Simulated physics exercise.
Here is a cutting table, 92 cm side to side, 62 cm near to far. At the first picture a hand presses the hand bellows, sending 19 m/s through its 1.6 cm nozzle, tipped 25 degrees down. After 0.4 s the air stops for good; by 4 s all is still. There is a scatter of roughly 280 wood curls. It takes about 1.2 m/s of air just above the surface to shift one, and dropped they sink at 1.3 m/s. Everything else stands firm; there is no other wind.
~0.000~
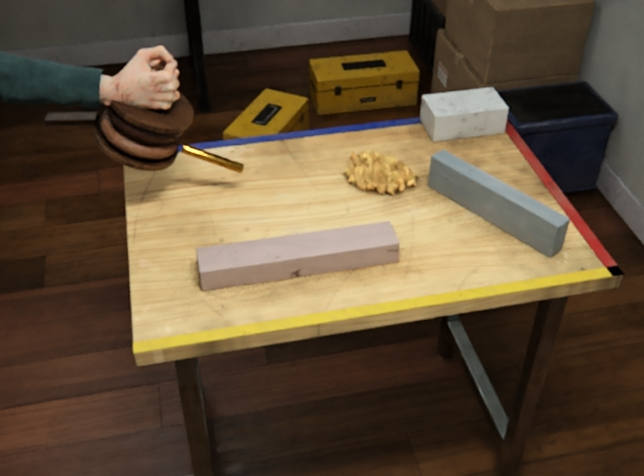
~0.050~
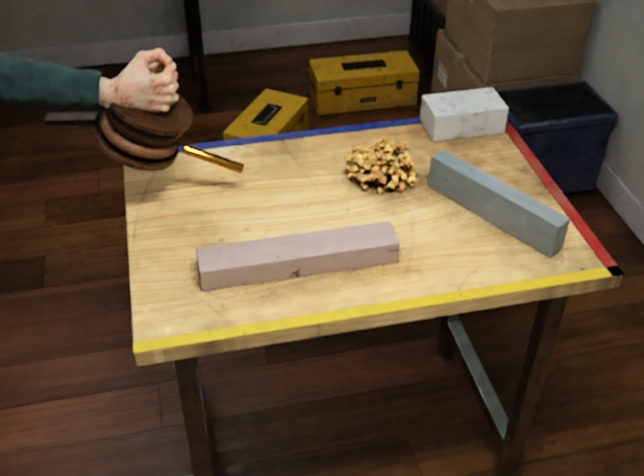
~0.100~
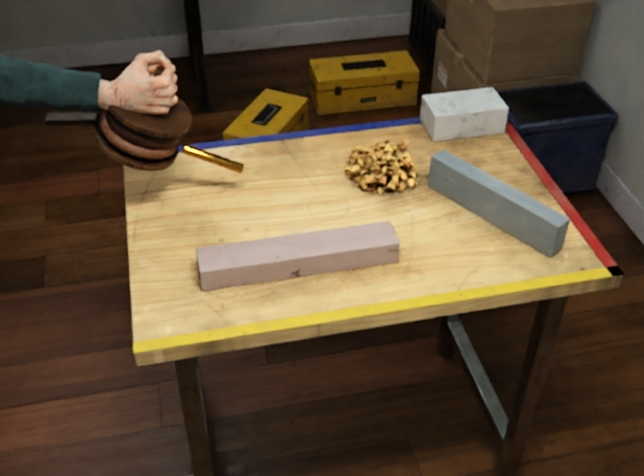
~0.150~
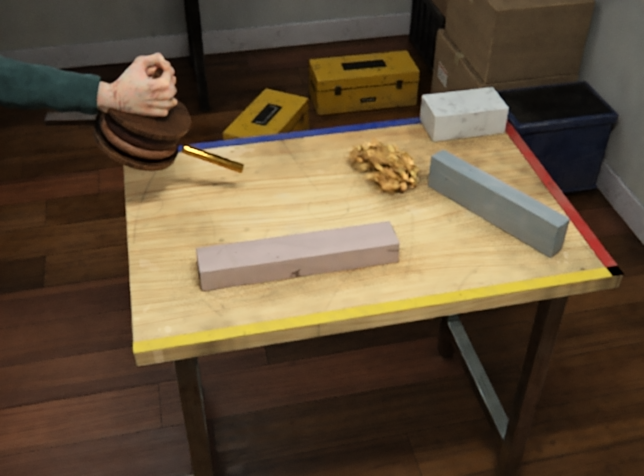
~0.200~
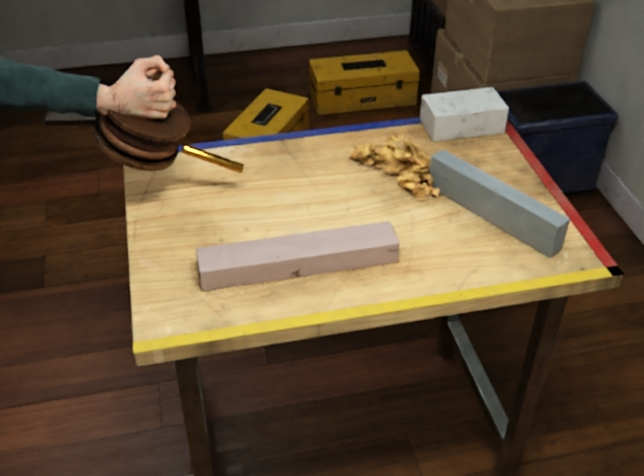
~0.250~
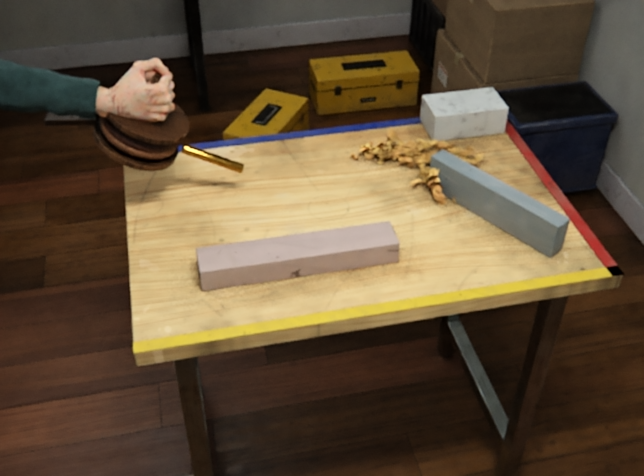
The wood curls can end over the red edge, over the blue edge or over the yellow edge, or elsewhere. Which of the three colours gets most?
The red one.
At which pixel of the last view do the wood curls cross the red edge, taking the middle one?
At about (527, 147).
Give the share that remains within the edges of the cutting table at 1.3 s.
About 30 %.
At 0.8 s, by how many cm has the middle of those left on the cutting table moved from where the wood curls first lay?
About 20 cm.
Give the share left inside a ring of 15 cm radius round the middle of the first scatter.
About 3 %.
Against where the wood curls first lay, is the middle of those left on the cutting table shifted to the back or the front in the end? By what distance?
To the back, by about 10 cm.
After 0.8 s, 26 % are still on the top, 2 % are over the yellow edge, 0 % over the blue edge and 72 % over the red edge; the middle of those left on the top is near (433, 140).
After 1.3 s, 26 % are still on the top, 2 % are over the yellow edge, 0 % over the blue edge and 72 % over the red edge; the middle of those left on the top is near (433, 140).
After 2.2 s, 26 % are still on the top, 2 % are over the yellow edge, 0 % over the blue edge and 72 % over the red edge; the middle of those left on the top is near (433, 140).
After 4.0 s, at the end, 2 % are over the yellow edge, 0 % over the blue edge and 72 % over the red edge; the middle of those left on the top is near (433, 140).
